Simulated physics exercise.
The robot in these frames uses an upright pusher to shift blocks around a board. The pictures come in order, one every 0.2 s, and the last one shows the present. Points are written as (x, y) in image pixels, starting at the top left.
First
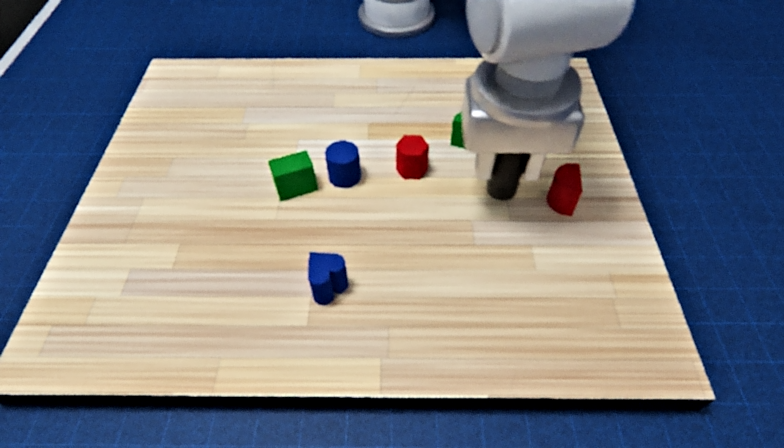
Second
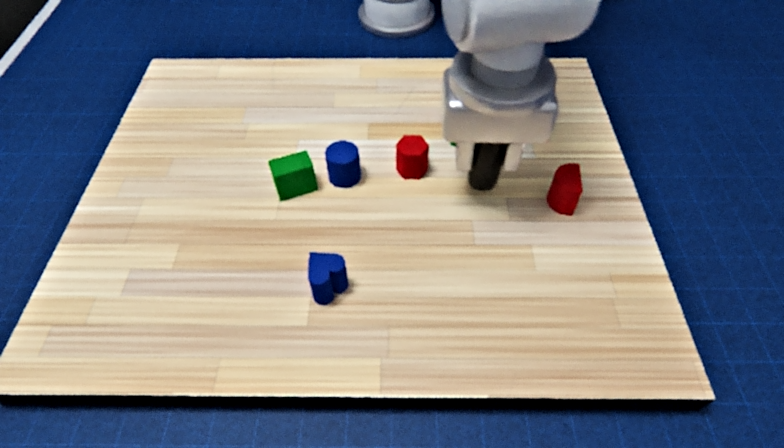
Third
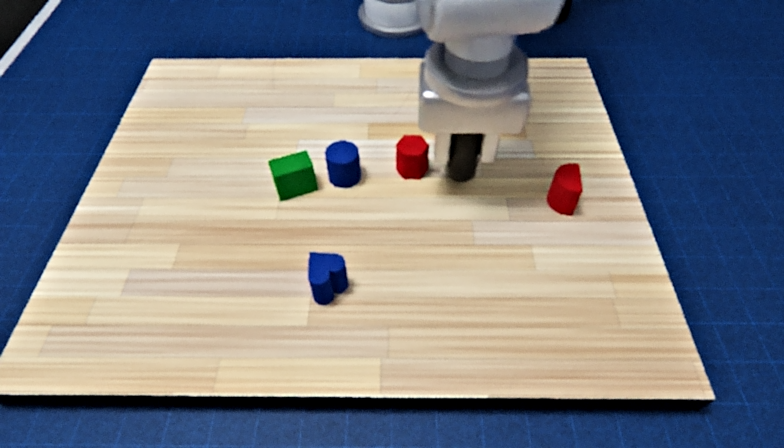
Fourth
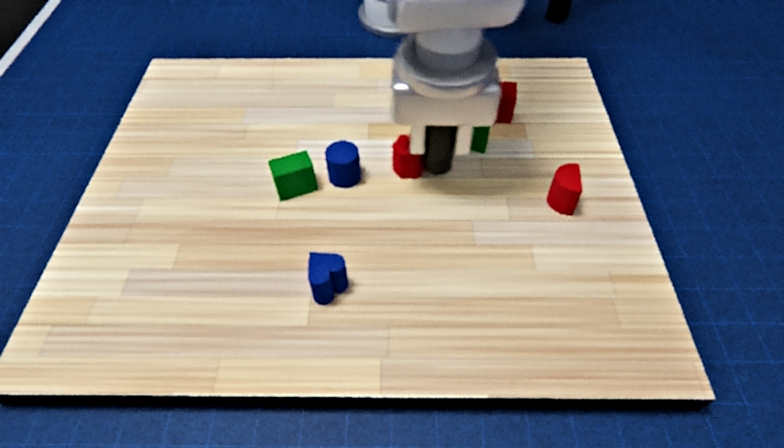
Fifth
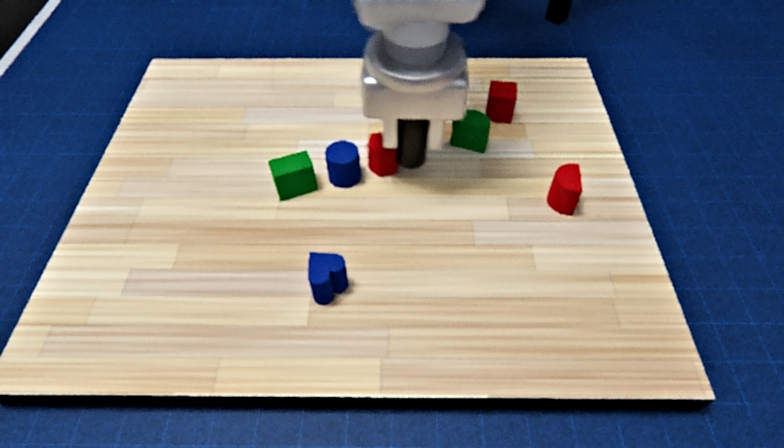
On a wooden board, a robot arm moves left and pushes a red block leftward.
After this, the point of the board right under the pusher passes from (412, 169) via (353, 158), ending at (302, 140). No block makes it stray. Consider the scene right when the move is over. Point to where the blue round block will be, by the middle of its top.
Pixel (319, 156).
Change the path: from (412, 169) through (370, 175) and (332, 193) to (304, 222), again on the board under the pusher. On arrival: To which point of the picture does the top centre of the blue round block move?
When the path ends, it will be at (301, 156).
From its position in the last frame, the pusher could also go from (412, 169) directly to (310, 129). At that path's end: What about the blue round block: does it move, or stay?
Put simply, it goes somewhere else.
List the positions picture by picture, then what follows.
The first frame shows lower end of the pusher (501, 190), tops of blocks, green rectangular block (290, 163), blue round block (342, 151), red hexagonal block (412, 144), green D-shaped block hidden.
The second frame shows pusher (482, 181), blocks as before.
The third frame shows pusher (461, 172), blocks as before.
The fourth frame shows pusher (437, 165), red hexagonal block (409, 144).
The fifth frame shows pusher (412, 160), green rectangular block (290, 163), blue round block (342, 151), red hexagonal block partly hidden, green D-shaped block (473, 118).
The first path, step by step. One third of the way, pusher (371, 153); green rectangular block (287, 164); blue round block (324, 154); red hexagonal block (342, 134).
Two thirds of the way, pusher (333, 143); green rectangular block (282, 167); blue round block (319, 156); red hexagonal block (302, 128), turned 25° anticlockwise.
At the end, pusher (300, 131); green rectangular block (282, 167); blue round block (319, 156); red hexagonal block (268, 125), turned 75° anticlockwise; green D-shaped block not moved.
